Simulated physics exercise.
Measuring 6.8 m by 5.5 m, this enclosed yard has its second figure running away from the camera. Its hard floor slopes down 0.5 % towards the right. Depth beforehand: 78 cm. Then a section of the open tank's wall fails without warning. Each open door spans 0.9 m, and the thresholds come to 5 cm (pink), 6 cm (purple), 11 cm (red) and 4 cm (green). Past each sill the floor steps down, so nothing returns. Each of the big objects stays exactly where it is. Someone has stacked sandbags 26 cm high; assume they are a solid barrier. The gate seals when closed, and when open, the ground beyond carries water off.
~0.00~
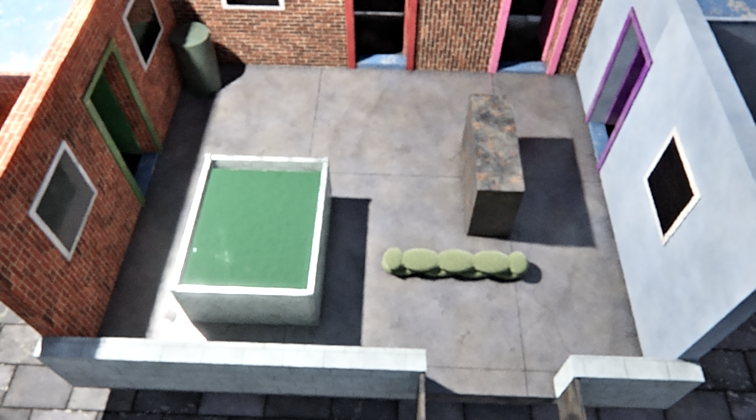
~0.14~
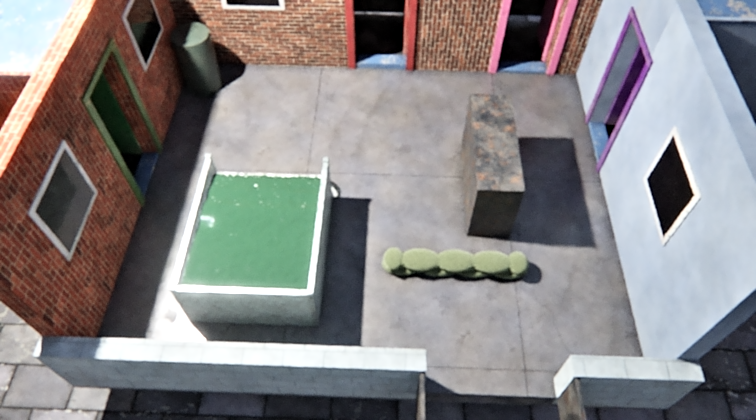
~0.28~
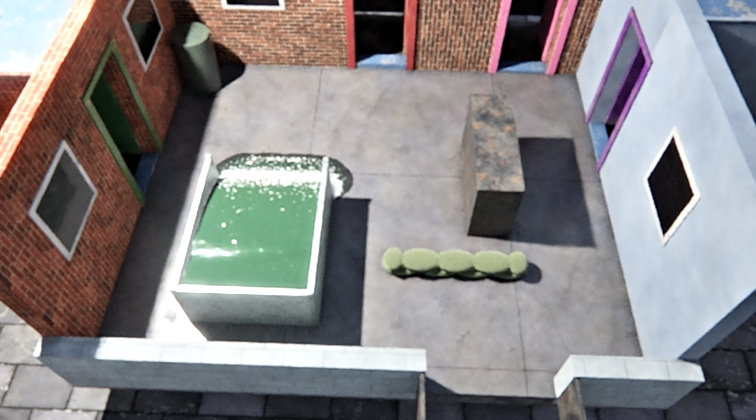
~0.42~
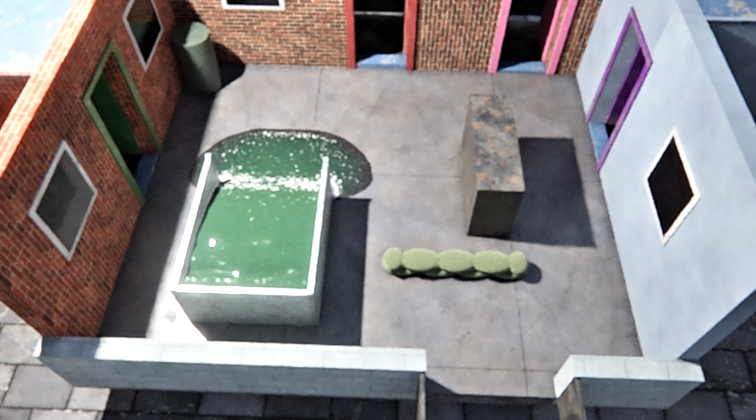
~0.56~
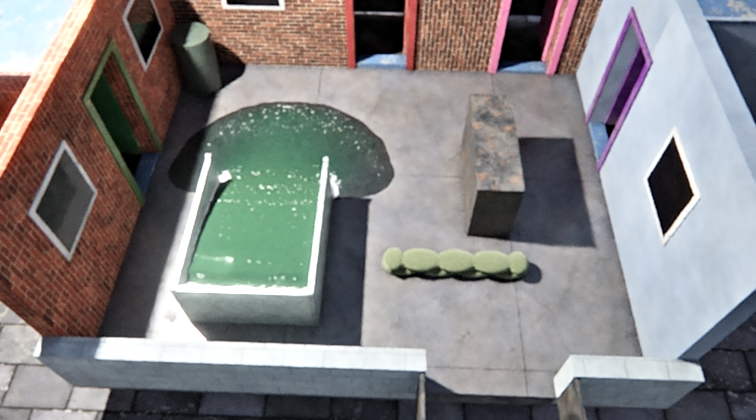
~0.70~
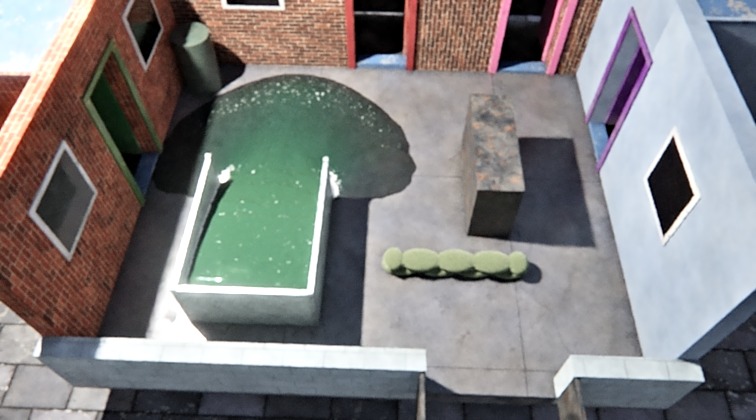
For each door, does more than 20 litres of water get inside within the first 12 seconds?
As I see it, pink door: Limit crossed; purple door: Limit crossed; red door: Limit crossed; green door: Limit crossed.
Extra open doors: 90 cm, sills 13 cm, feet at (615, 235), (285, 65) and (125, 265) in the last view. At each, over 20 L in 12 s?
Note, doorways in listed order: Stays short, goes beyond, stays short.
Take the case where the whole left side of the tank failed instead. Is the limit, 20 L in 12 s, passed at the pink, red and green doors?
At pink the amount is higher than the mark, at red it is beneath the mark, and at green it is higher than the mark.
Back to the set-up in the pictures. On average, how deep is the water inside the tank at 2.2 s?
It averages close to 21 cm.
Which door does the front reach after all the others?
It would be the purple one.
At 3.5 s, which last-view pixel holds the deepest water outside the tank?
Near (569, 84).
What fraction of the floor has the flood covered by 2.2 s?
Covered: Roughly 40 per cent.
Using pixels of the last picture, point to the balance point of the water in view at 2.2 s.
The water's centre sits at about (290, 141).
After 1.4 s water covers 35 % of the floor and is deepest (39 cm) near (301, 69); pink door not reached, purple door not reached, red door 24 cm at the sill, 11 L in, green door 4 cm at the sill, 0 L in.
After 2.2 s water covers 40 % of the floor and is deepest (54 cm) near (190, 66); pink door 5 cm at the sill, 0 L in, purple door not reached, red door 26 cm at the sill, 64 L in, green door 2 cm at the sill, 1 L in.
After 3.5 s water covers 50 % of the floor and is deepest (26 cm) near (569, 84); pink door 7 cm at the sill, 4 L in, purple door 12 cm at the sill, 1 L in, red door 18 cm at the sill, 115 L in, green door 8 cm at the sill, 3 L in.
After 7.0 s water covers 90 % of the floor and is deepest (13 cm) near (632, 366); pink door 13 cm at the sill, 60 L in, purple door 12 cm at the sill, 104 L in, red door 6 cm at the sill, 127 L in, green door 6 cm at the sill, 36 L in.
After 12.0 s water covers 95 % of the floor and is deepest (10 cm) near (590, 379); pink door 7 cm at the sill, 105 L in, purple door 7 cm at the sill, 134 L in, red door 5 cm at the sill, 127 L in, green door 3 cm at the sill, 41 L in.
